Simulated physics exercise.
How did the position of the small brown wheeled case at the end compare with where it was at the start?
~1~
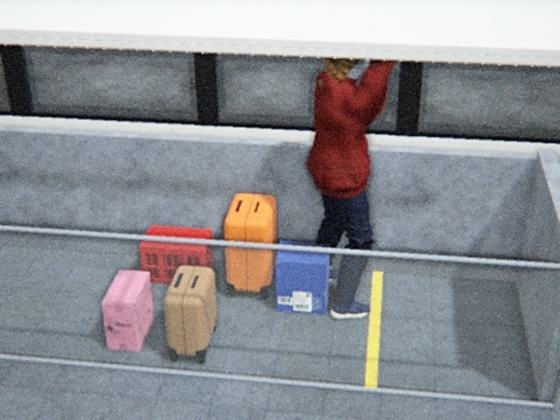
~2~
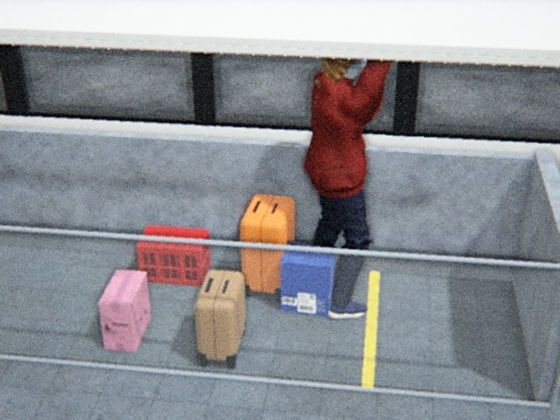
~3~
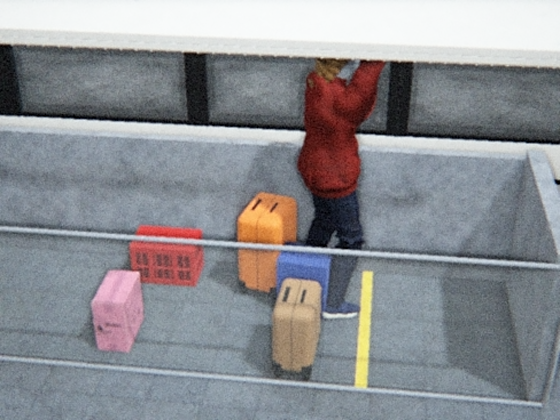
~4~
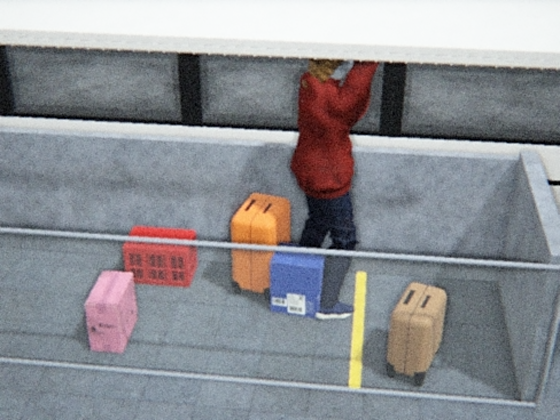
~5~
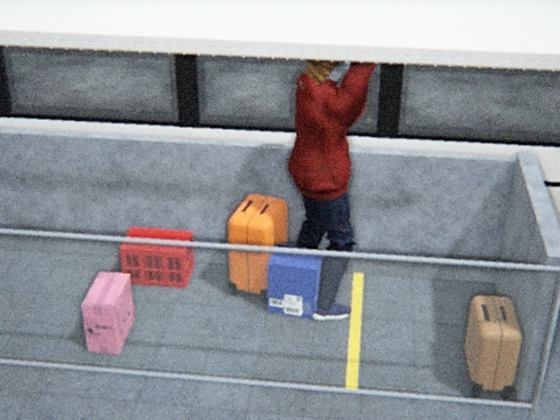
At the start it stood left of the yellow line, near the pink carton. By the end it was well to the right of the line, near the right end of the bay.
A person in a red sweater stood with arms raised among loose bags while the small brown wheeled case rolled right, passed in front of the blue pack, crossed the yellow line and ended upright near the right end of the bay.
